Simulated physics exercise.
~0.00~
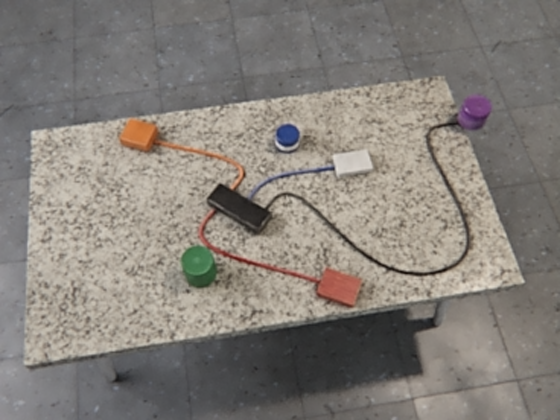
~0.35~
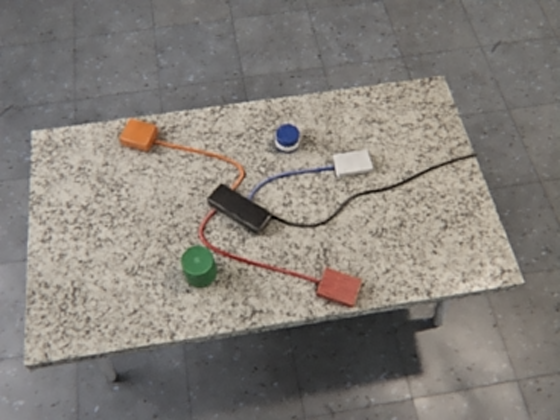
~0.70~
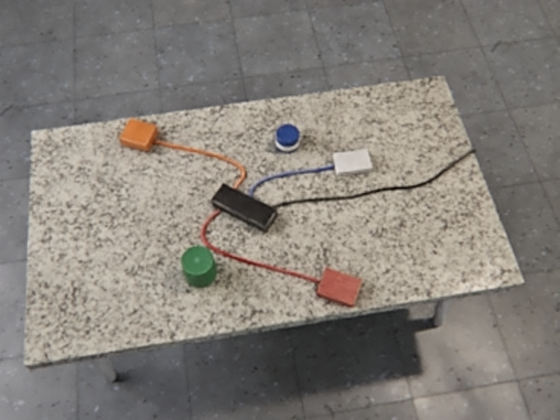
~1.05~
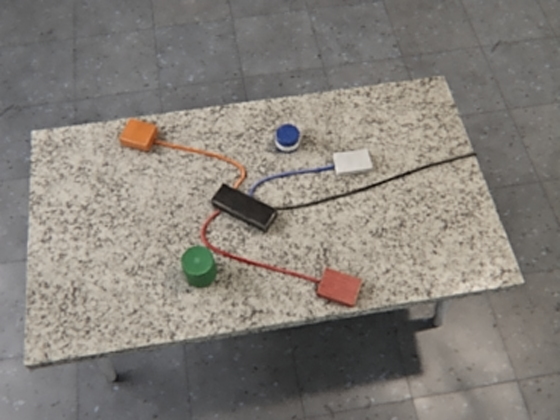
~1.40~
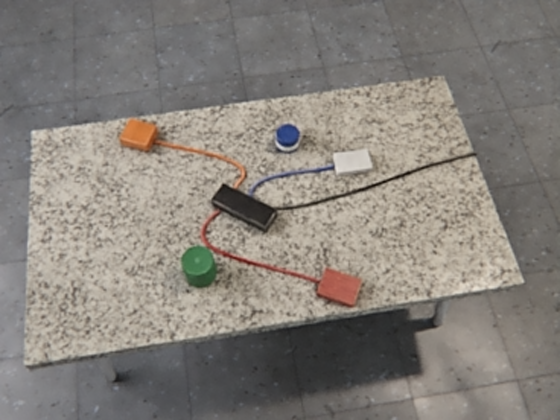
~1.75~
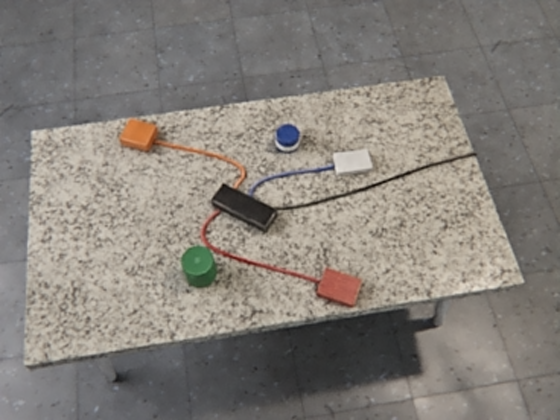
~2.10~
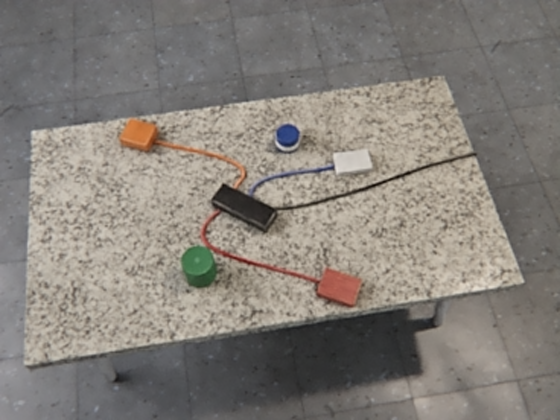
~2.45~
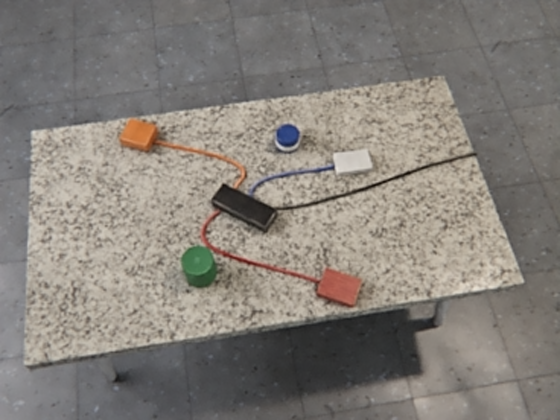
In this clip, a purple cylinder at the right edge of a speckled table drops out of view, pulling its black cable taut and nudging the black strip slightly, while the orange, white, red, green and blue objects stay in place and the cable remains stretched over the edge.
